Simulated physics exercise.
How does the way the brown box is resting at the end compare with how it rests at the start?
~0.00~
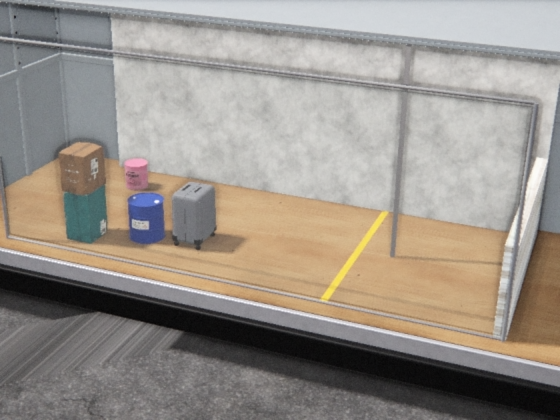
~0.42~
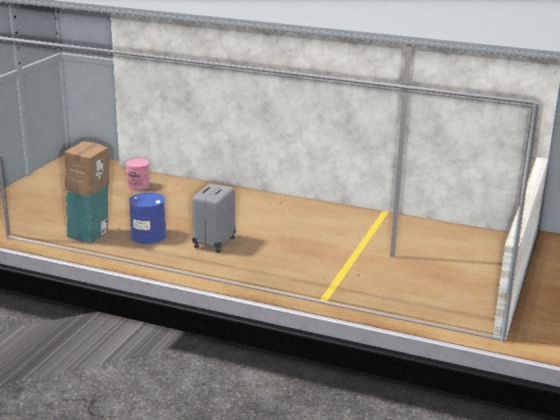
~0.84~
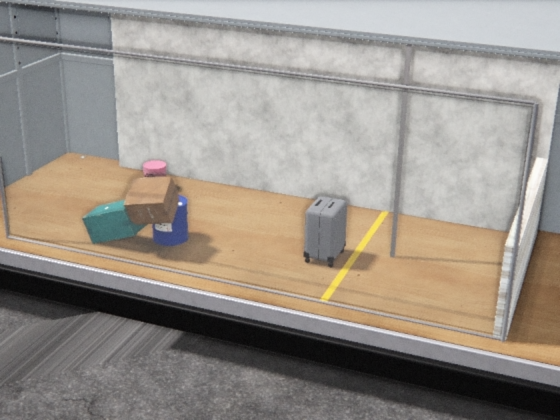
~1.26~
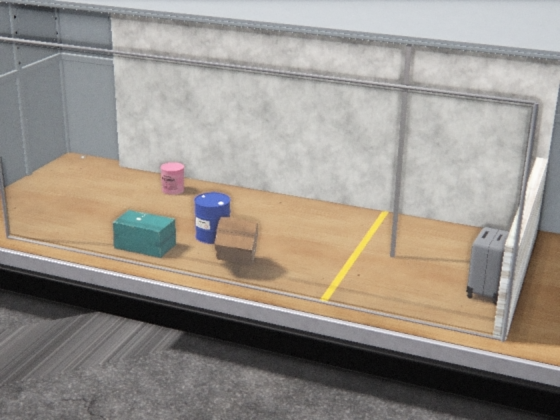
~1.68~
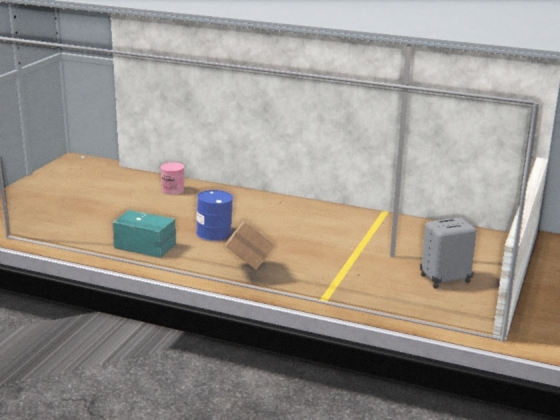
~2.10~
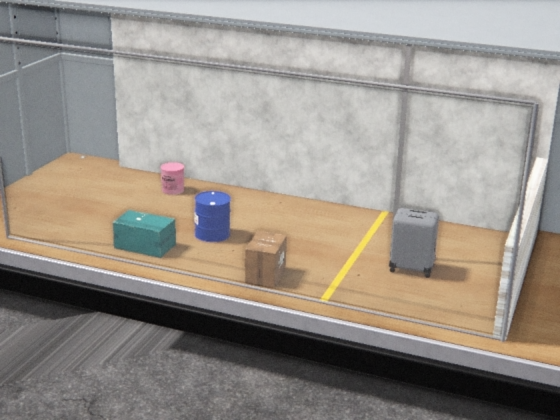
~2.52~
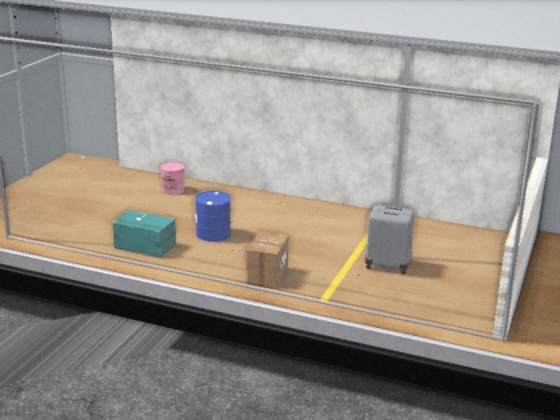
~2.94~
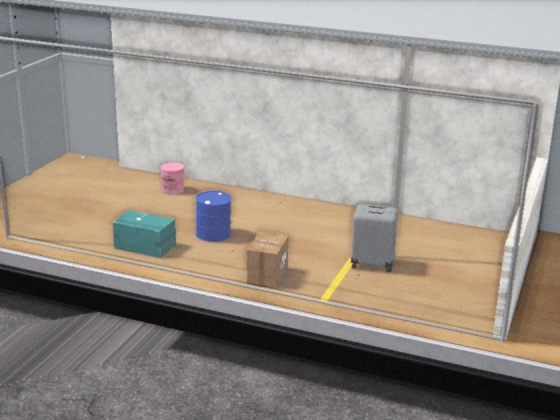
At the start the brown box is upright on top of the teal one, while at the end it is lying on its side on the floor.
